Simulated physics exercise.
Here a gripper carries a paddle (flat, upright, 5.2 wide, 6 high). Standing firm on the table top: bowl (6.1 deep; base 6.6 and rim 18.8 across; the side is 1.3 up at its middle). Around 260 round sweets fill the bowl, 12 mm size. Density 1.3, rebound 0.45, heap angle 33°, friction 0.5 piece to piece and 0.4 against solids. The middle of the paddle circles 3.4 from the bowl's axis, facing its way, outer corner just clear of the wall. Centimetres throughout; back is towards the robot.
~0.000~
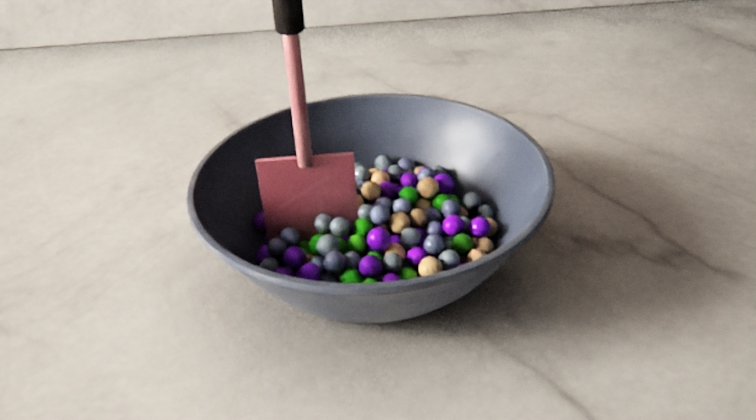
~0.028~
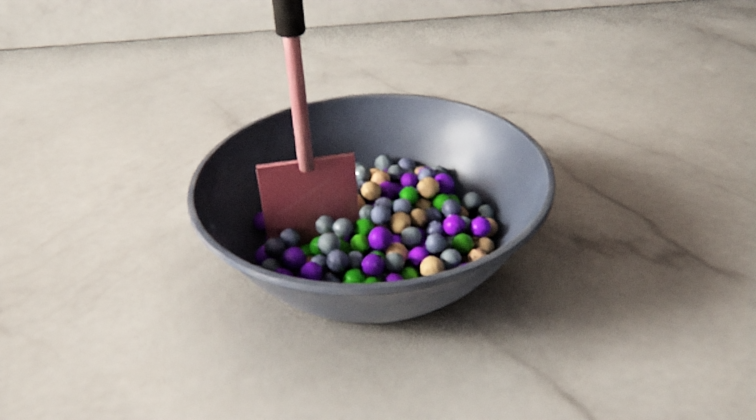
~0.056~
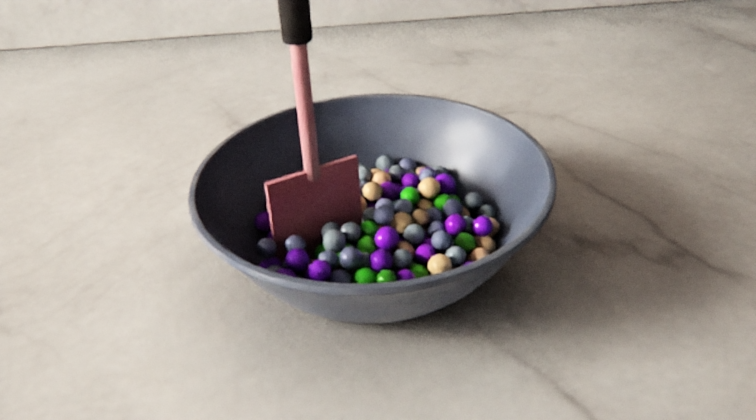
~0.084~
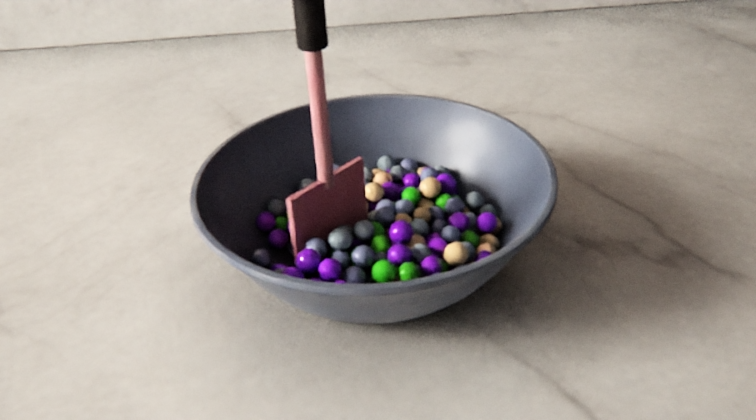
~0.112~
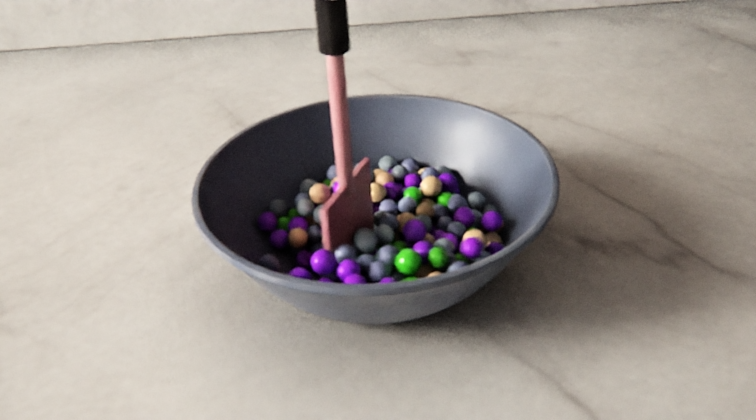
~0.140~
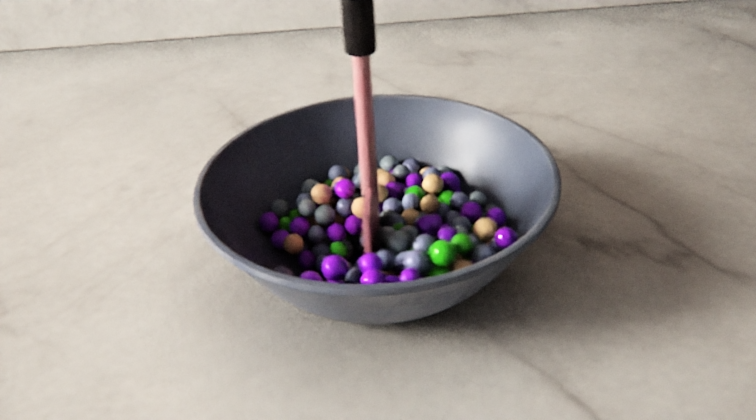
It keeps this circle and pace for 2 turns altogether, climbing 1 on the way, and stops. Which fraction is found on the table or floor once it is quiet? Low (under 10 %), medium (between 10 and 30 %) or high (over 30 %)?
Share on the table or floor: Medium (between 10 and 30 %).
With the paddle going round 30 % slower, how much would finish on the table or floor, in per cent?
It would be near 5 per cent.
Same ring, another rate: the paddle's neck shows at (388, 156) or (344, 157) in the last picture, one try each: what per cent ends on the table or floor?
Some 20 and 5 per cent.
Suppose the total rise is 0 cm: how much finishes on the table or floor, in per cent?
Some 20 per cent.
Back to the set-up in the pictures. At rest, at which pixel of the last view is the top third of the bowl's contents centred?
Near (291, 241).
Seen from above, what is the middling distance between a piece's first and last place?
About 9 cm.
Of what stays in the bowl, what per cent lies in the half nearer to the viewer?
About 55 per cent.
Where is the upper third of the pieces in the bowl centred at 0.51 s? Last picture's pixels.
Near (273, 183).
After 0.51 s, 332° round, highest piece 8 above the table; 234 in the bowl, 20 on the table or floor, 4 in flight or on the tool.
After 0.87 s, 221° round, highest piece 7 above the table; 223 in the bowl, 35 on the table or floor.
After 1.25 s, 0° round, highest piece 6 above the table; 220 in the bowl, 38 on the table or floor.
After 1.95 s, 0° round, highest piece 6 above the table; 220 in the bowl, 38 on the table or floor.
In the end, 220 in the bowl, 38 on the table or floor. That is 15 % on the table or floor.
